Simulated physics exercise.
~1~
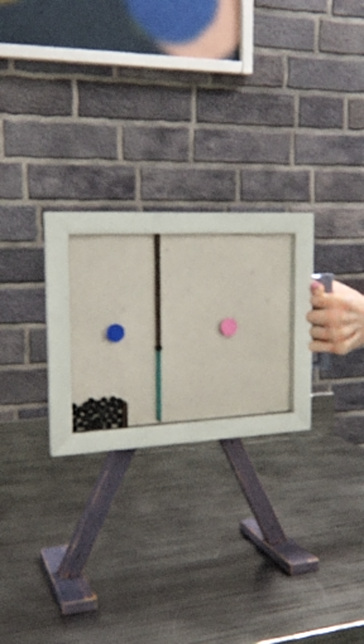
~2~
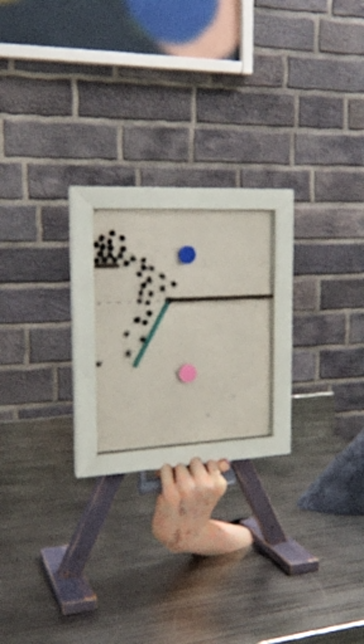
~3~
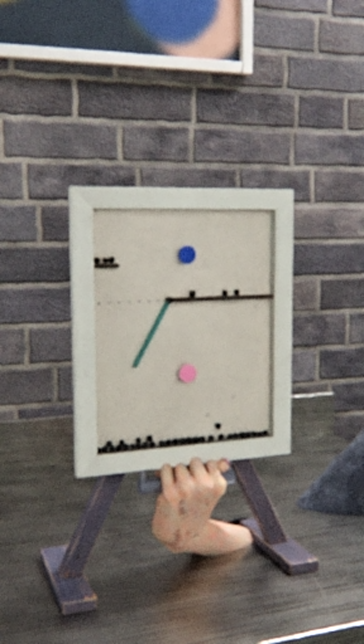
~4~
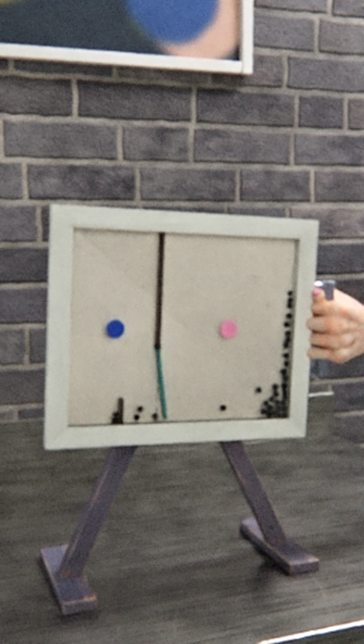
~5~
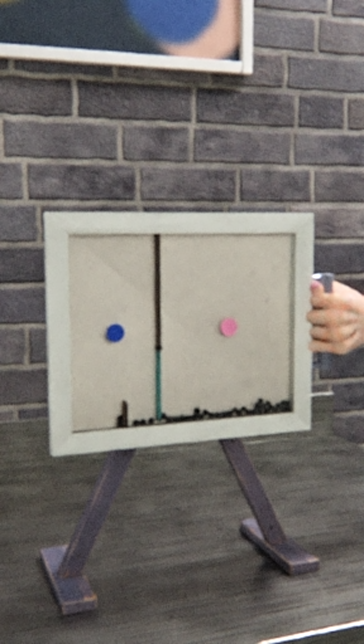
On a counter, a hand turning a framed panel clockwise and back, black beads spilling past a turquoise flap, settling mostly pink-side.
